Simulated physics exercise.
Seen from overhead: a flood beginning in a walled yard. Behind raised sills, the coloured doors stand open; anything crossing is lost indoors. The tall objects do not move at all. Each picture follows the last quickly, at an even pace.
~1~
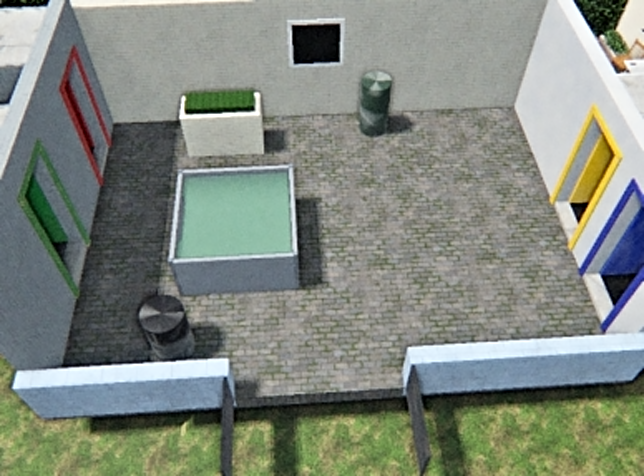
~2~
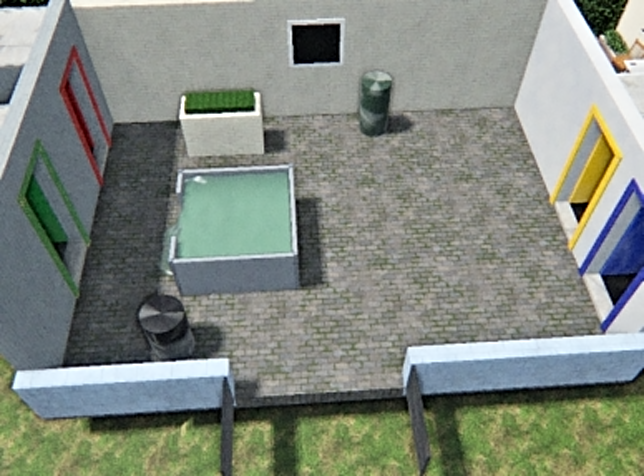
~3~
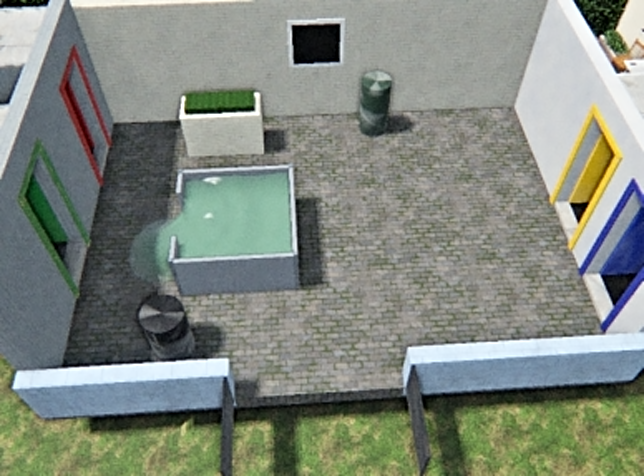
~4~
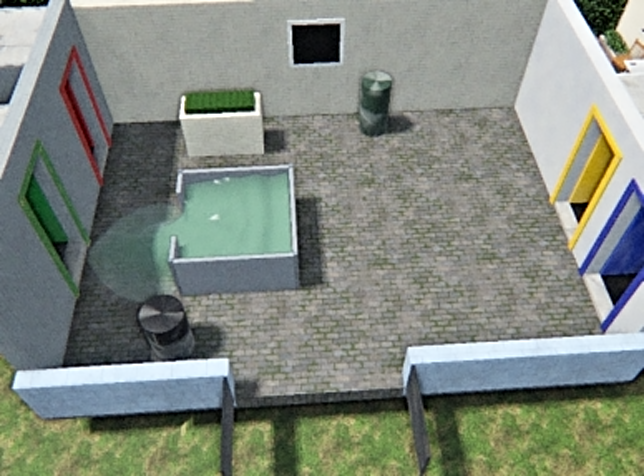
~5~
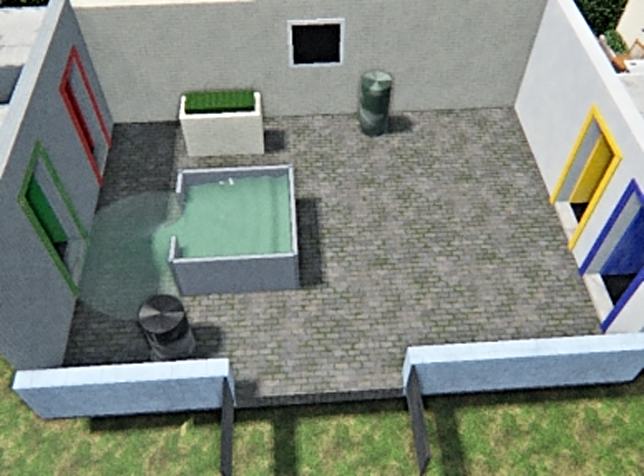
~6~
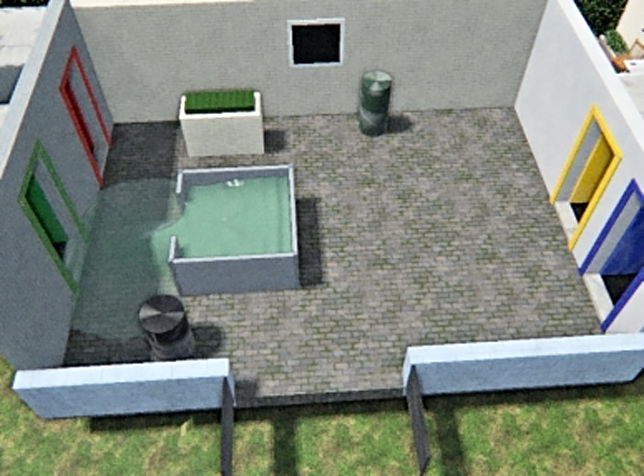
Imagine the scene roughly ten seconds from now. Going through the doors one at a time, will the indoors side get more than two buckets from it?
Green door: More than two buckets; blue door: Two buckets at most; red door: More than two buckets; yellow door: Two buckets at most.
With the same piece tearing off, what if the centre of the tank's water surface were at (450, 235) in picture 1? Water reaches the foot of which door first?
First: The green door.
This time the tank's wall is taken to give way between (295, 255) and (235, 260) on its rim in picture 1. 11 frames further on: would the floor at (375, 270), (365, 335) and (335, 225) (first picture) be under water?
Untouched, submerged, untouched.
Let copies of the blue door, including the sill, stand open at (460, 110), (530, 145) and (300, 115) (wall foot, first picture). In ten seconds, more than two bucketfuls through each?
In order, the new doors go: Undershoots, undershoots, undershoots.
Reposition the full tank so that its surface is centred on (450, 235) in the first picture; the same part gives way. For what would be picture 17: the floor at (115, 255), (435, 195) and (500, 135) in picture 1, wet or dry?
Well, in the order you listed them, they'd be reached by the flood, unreached and unreached.
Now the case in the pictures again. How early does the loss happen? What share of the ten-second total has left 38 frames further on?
About 80 per cent.
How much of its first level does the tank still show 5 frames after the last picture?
Roughly 64 %.
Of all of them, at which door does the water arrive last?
My answer: The yellow door.
A moment on, water covers 15 % of the floor; the green door over two buckets in, the blue door not reached, the red door wet at the sill, nothing in, the yellow door not reached.
Next, water covers 20 % of the floor; the green door far over two buckets in, the blue door not reached, the red door under two buckets in, the yellow door not reached.
Then, water covers 40 % of the floor; the green door far over two buckets in, the blue door not reached, the red door under two buckets in, the yellow door not reached.
Later, water covers 75 % of the floor; the green door far over two buckets in, the blue door wet at the sill, nothing in, the red door under two buckets in, the yellow door not reached.
In the end, water covers 95 % of the floor; the green door far over two buckets in, the blue door wet at the sill, nothing in, the red door over two buckets in, the yellow door wet at the sill, nothing in.
